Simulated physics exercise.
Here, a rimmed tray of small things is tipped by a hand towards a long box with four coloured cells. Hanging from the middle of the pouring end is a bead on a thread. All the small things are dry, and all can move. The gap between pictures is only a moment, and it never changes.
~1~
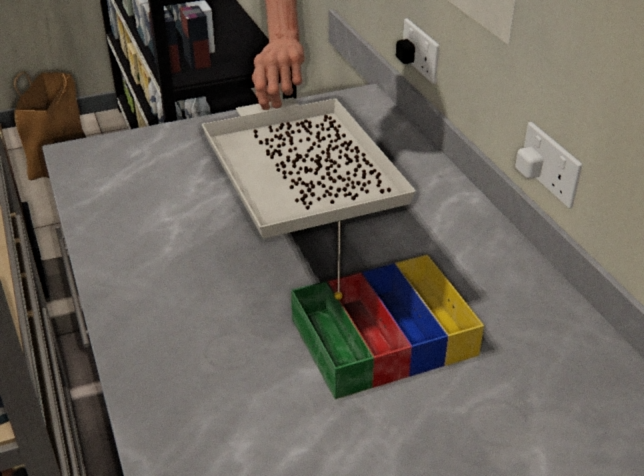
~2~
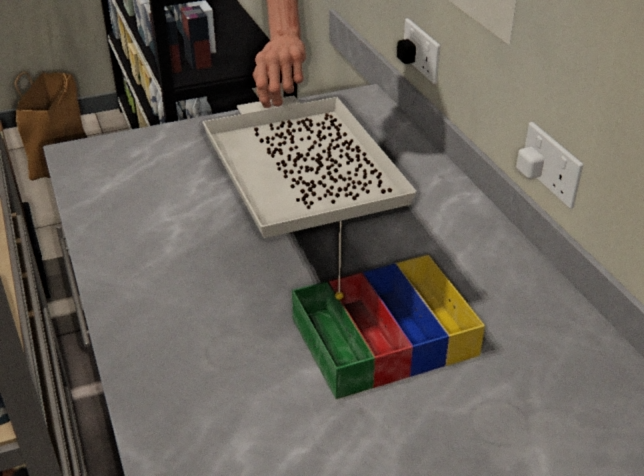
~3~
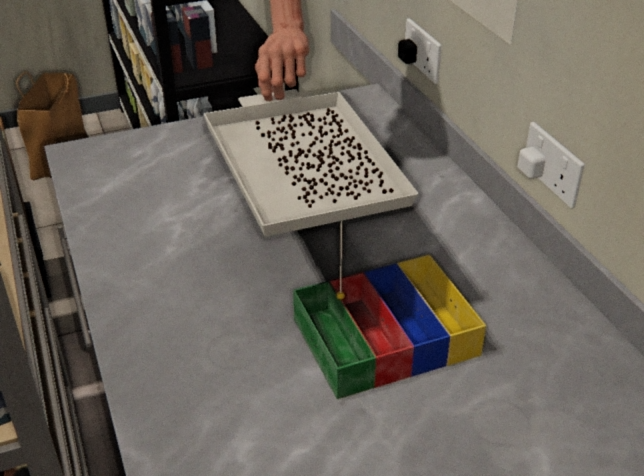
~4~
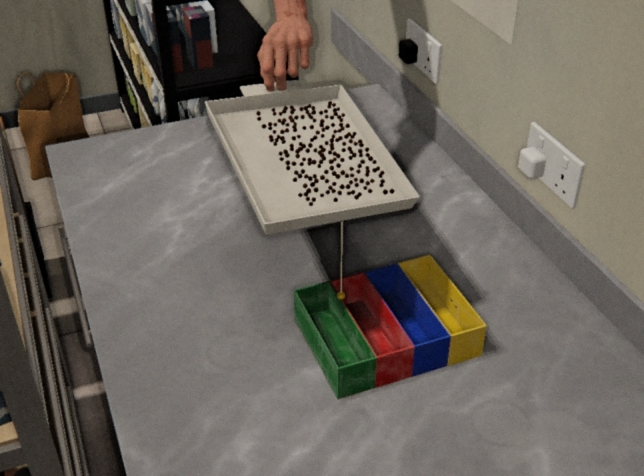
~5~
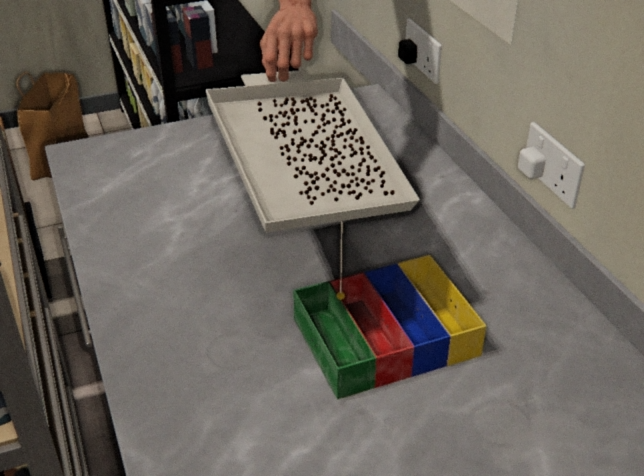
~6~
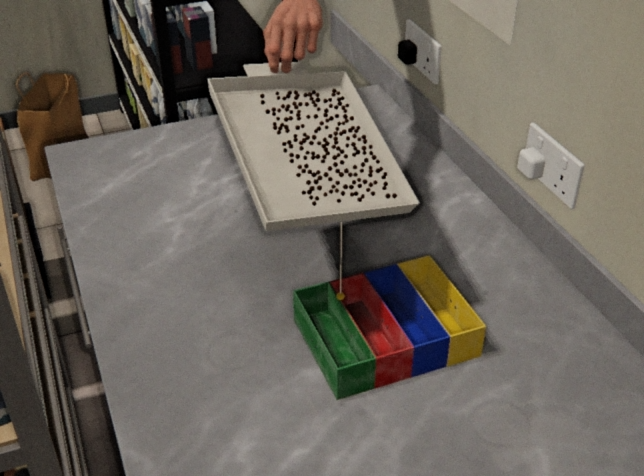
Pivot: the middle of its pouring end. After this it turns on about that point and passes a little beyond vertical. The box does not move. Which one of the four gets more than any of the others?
Most: Blue.
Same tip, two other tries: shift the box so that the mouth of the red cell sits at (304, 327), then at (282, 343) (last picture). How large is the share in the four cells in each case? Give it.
Close to 0 per cent, followed by close to 0 per cent.
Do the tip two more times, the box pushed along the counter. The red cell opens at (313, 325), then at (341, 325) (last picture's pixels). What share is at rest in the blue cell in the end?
Around 0 and then 0 per cent.
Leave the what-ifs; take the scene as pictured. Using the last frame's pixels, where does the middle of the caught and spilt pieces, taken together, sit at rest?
I'd put the middle somewhere around (403, 325).
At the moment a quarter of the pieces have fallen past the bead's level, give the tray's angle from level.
About 95 degrees.
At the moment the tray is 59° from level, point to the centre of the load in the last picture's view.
Check around (389, 204) in the last picture.
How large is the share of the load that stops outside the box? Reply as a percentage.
I'd put it close to 0 per cent.
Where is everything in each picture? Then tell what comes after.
In the first frame, corners of the pouring end at (263, 224) and (410, 190), level; middle of the load at (320, 159), allspice berries; bead on its thread at (338, 296); green cell at (354, 375); red cell at (392, 364); blue cell at (428, 353); yellow cell at (464, 342).
In the second frame, corners of the pouring end at (264, 224) and (412, 190), level; middle of the load at (321, 158).
In the third frame, corners of the pouring end at (266, 222) and (413, 192), tipped barely, lowest at the right corner; middle of the load at (322, 154).
In the fourth frame, corners of the pouring end at (267, 221) and (414, 195), tipped a little, lowest at the right corner; middle of the load at (323, 150).
In the fifth frame, corners of the pouring end at (268, 219) and (415, 198), tipped a little, lowest at the right corner; middle of the load at (324, 146).
In the sixth frame, corners of the pouring end at (269, 219) and (414, 201), tipped clearly, lowest at the right corner; middle of the load at (327, 144); green cell at (356, 376); red cell at (394, 365); blue cell at (431, 354); yellow cell at (466, 343).
Soon, tray tipped steeply; nearly all on the tray; a stray few in the blue cell; a stray few in the yellow cell; a small part falling or outside the box.
A while on, tray tipped right over; about half on the tray; about a quarter in the blue cell; a small part in the yellow cell; a stray few in the red cell; about a quarter falling or outside the box.
Towards the end, tray tipped past a quarter turn; most in the blue cell; a small part in the yellow cell; a stray few in the red cell; a stray few falling or outside the box.
Finally, tray tipped past a quarter turn; most in the blue cell; a small part in the yellow cell; a stray few in the red cell; none in the green cell; a stray few outside the box.
